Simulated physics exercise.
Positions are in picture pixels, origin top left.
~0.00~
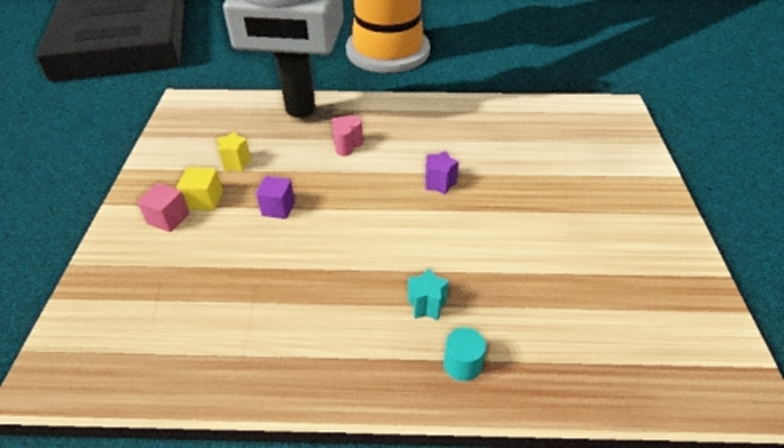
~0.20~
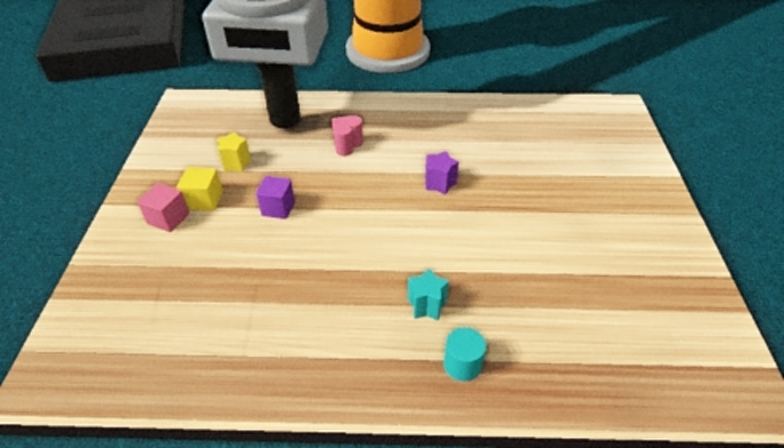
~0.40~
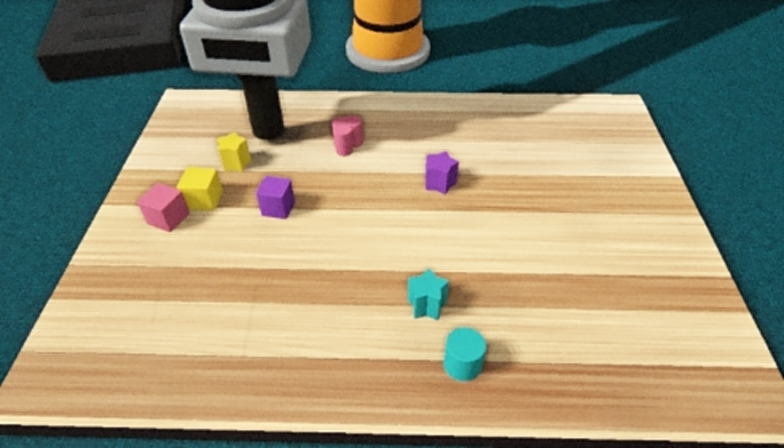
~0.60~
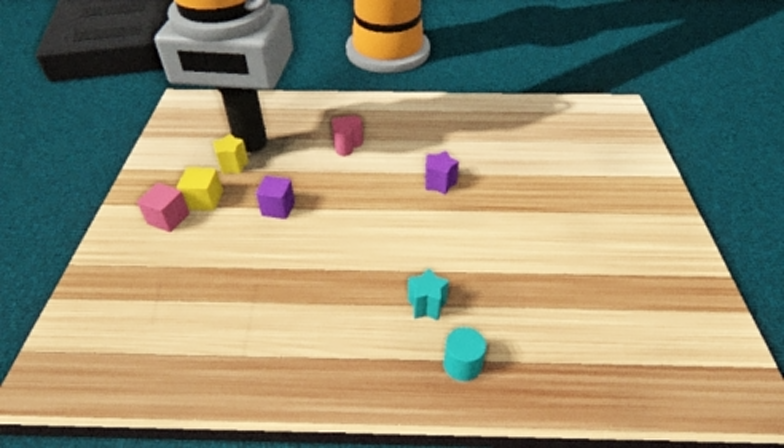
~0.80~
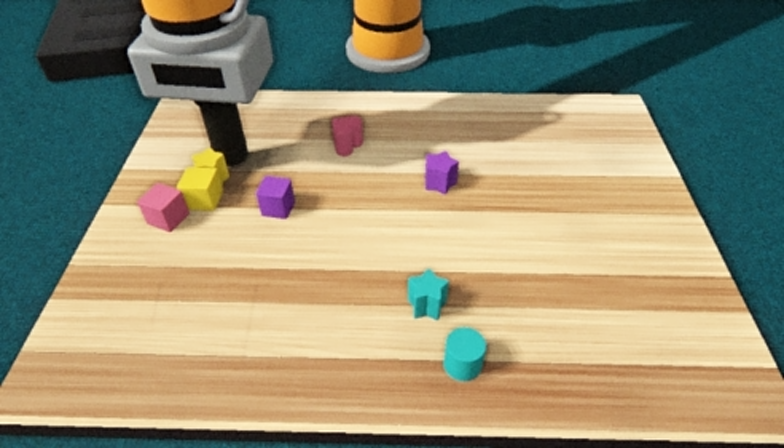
On a wooden board, a robot arm's bar moves left and pushes the yellow star forward-left.
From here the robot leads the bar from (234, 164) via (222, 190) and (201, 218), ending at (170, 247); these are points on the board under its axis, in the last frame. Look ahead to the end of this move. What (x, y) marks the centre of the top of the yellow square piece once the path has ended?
The middle of its upper face will lie at (122, 271).
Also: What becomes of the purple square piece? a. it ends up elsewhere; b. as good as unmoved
Correct choice: B.
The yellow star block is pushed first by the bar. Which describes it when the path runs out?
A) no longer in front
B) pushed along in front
(B)
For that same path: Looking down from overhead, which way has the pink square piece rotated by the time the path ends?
It swings round clockwise.
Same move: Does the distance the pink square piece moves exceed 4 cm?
I believe so.
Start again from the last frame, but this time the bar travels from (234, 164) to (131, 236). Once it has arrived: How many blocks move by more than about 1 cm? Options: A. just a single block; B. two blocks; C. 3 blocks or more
C: 3 blocks or more.
The first path, step by step. One third of the way, bar at (219, 184); pink square piece at (144, 208), turned 65° clockwise; yellow square piece at (179, 206); yellow star block at (190, 185).
Two thirds of the way, bar at (198, 211); pink square piece at (127, 217), turned 95° clockwise; yellow square piece at (155, 238); yellow star block at (165, 214).
At the end, bar at (167, 240); pink square piece at (103, 228), turned 155° clockwise; yellow square piece at (122, 272), turned 15° anticlockwise; yellow star block at (130, 244); purple square piece unmoved.
